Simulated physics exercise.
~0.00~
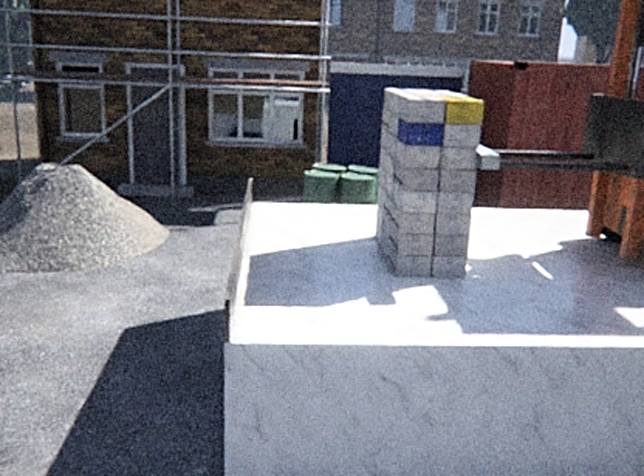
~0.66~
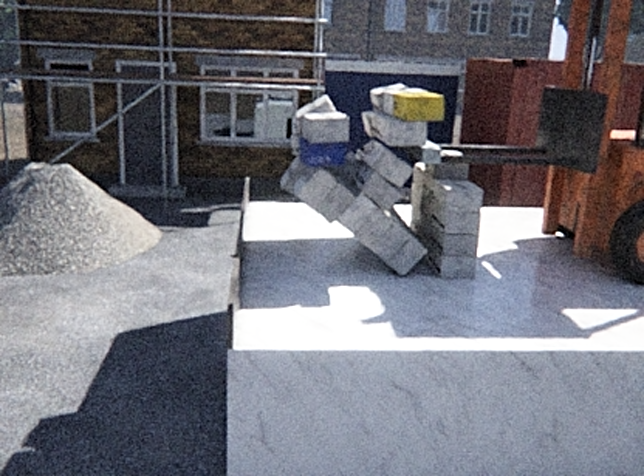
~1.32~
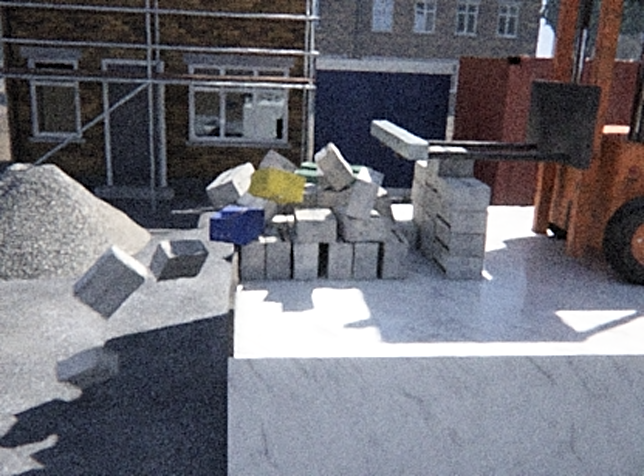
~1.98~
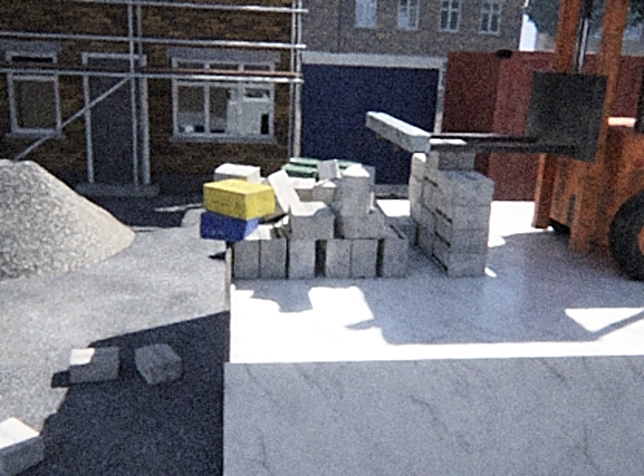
A forklift's beam topples a block stack leftward, and a few blocks fall over the edge.
